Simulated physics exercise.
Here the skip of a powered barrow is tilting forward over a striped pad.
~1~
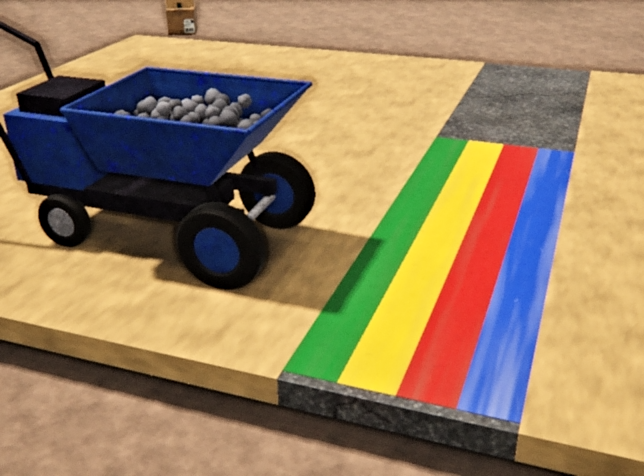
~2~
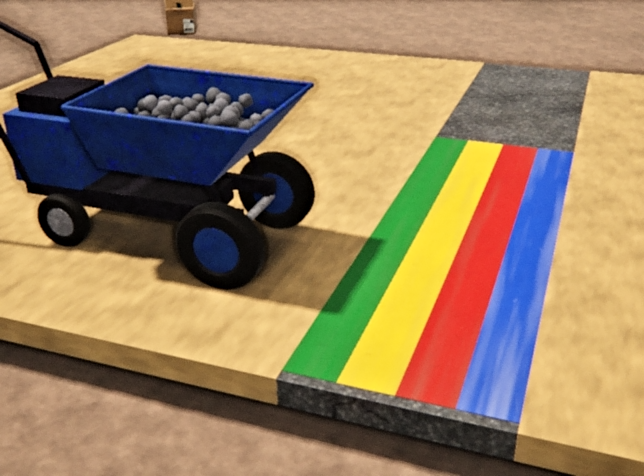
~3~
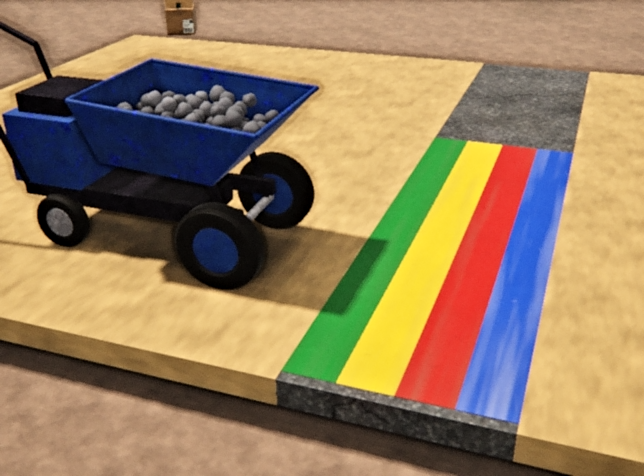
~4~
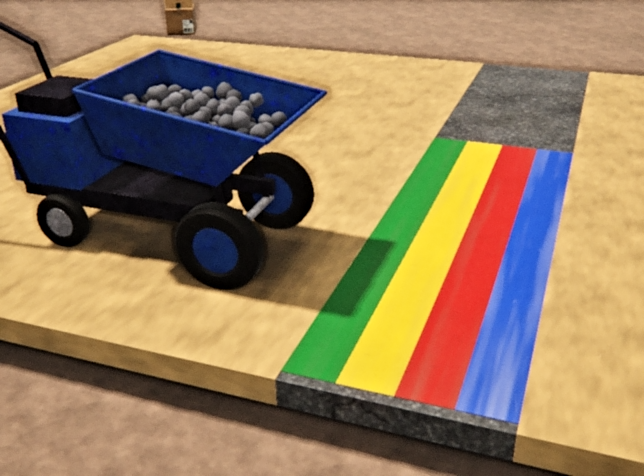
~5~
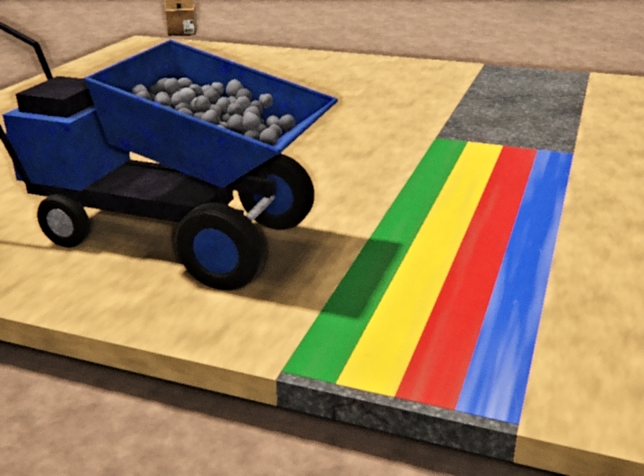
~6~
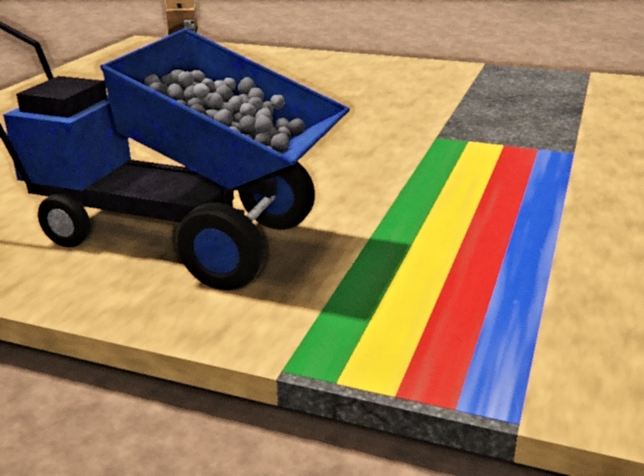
A blue powered barrow with black wheels stands at the left on a sandy-coloured slab, seen from slightly above by a still camera. Round grey cobbles fill its skip, and to the right lies a pad striped green, yellow, red and blue, with a small brown box behind. The skip tilts forward, barely at first and then clearly, its rear rising and its lip lowering rightward, while the wheels stay put.
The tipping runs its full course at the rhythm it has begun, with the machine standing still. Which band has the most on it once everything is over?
Yellow.
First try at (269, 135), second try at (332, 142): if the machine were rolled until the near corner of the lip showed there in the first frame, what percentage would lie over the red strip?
The first gives close to 30 per cent and the second 30 per cent.
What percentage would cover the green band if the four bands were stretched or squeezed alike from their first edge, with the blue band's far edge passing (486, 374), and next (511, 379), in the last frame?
About 10 % and 20 %.
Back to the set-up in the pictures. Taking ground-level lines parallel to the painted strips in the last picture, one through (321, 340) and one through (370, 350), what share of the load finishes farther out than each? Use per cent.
Around 90 in a hundred for the first, 60 in a hundred for the second.
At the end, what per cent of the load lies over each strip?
Green strip = 20 %; yellow strip = 35 %; red strip = 25 %; blue strip = 5 %.
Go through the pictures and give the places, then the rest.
The first picture shows lip of the skip at (248, 133), level; top of the load at (194, 120), round cobbles; green strip at (333, 337); yellow strip at (386, 347); red strip at (442, 359); blue strip at (500, 370).
The second picture shows lip of the skip at (250, 133), tipped barely; top of the load at (180, 113).
The third picture shows lip of the skip at (256, 137), tipped barely; top of the load at (184, 110).
The fourth picture shows lip of the skip at (266, 143), tipped a little; top of the load at (170, 106).
The fifth picture shows lip of the skip at (278, 152), tipped a little; top of the load at (180, 100).
The sixth picture shows lip of the skip at (292, 163), tipped clearly; top of the load at (175, 94); green strip at (333, 338); yellow strip at (386, 348); red strip at (441, 360); blue strip at (499, 371).
Soon after the last picture, skip tipped steeply; all in the skip.
A little later, skip tipped right over; most in the skip; a small part over the green strip; about a quarter over the yellow strip.
Later still, skip tipped right over; about a quarter in the skip; a small part over the green strip; about a third over the yellow strip; about a quarter over the red strip; a small part over the blue strip; a stray few off the paint.
At rest, skip tipped right over; a small part in the skip; about a quarter over the green strip; about a third over the yellow strip; about a quarter over the red strip; a small part over the blue strip; a small part off the paint.
